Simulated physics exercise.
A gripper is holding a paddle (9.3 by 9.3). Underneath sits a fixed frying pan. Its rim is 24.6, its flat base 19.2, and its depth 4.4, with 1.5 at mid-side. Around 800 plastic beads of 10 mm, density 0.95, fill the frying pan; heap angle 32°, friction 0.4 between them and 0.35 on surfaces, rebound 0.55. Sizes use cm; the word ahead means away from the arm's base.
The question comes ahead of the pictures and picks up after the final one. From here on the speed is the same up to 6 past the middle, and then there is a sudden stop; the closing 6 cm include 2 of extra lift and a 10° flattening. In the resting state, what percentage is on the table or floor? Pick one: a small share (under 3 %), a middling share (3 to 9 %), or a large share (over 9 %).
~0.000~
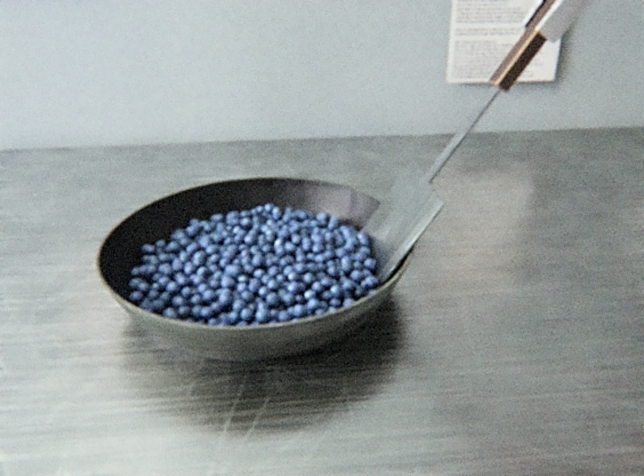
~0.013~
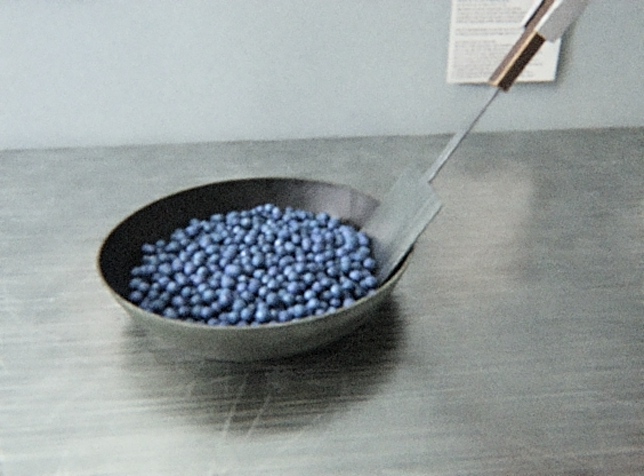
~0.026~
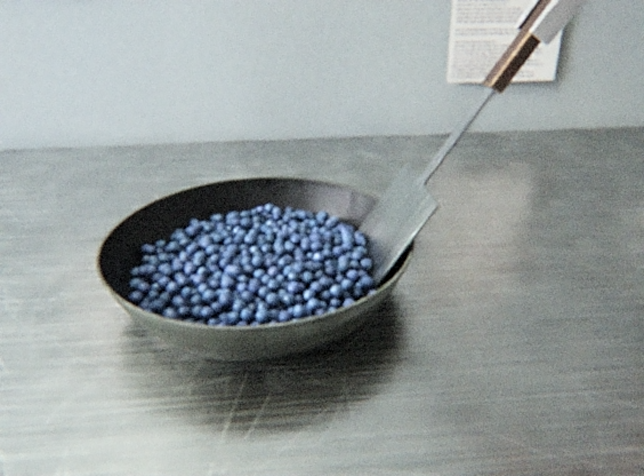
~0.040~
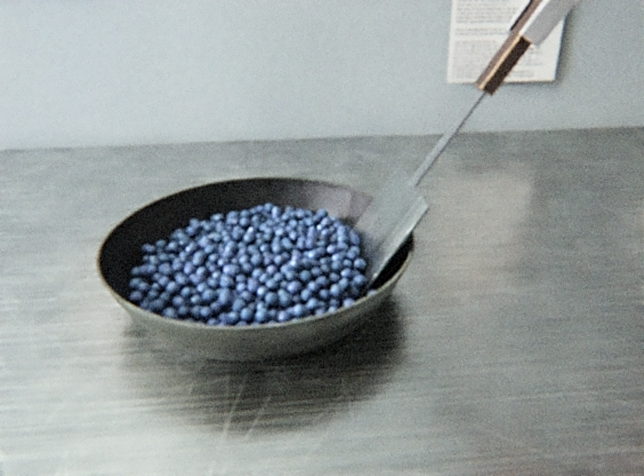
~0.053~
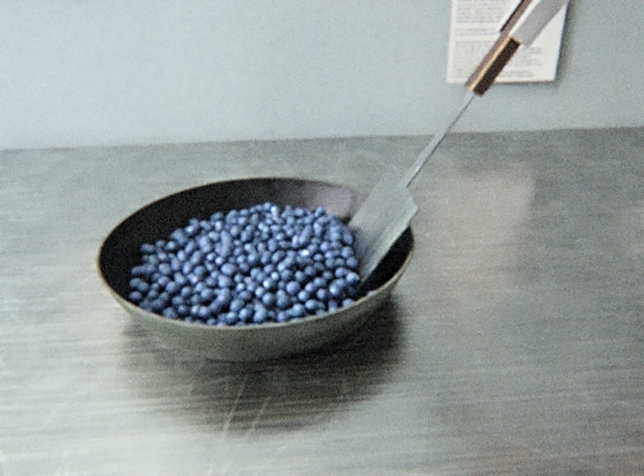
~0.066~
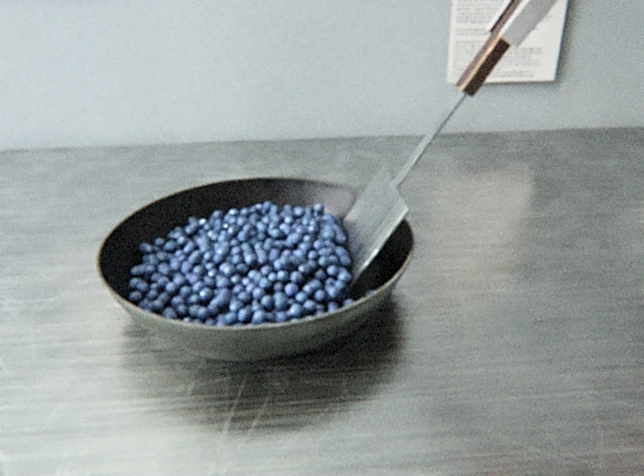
A small share.
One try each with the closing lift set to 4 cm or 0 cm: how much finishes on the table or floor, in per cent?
I'd put it near 5 in a hundred, then near 0 in a hundred.
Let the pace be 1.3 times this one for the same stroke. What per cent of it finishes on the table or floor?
I'd put it at about 5 per cent.
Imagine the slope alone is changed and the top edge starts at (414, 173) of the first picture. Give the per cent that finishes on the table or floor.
About 0 per cent.
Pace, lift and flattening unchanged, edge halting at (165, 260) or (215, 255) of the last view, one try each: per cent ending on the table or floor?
The two tries give near 10 and near 0 in a hundred.
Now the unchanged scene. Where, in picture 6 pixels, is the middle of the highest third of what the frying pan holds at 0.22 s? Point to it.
Near pixel (209, 248).
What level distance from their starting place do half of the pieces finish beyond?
3 cm.
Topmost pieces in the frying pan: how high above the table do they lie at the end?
Close to 6.0 centimetres high.
By 0.14 s, sloping 57°, highest piece 5 above the table; 802 in the frying pan.
By 0.22 s, sloping 53°, highest piece 6 above the table; 802 in the frying pan.
By 0.46 s, sloping 47°, highest piece 6 above the table; 797 in the frying pan, 4 on the table or floor, 1 on the blade or in flight.
By 1.51 s, sloping 47°, highest piece 6 above the table; 797 in the frying pan, 5 on the table or floor.
Final count, 797 in the frying pan, 5 on the table or floor. That is 1 % on the table or floor.
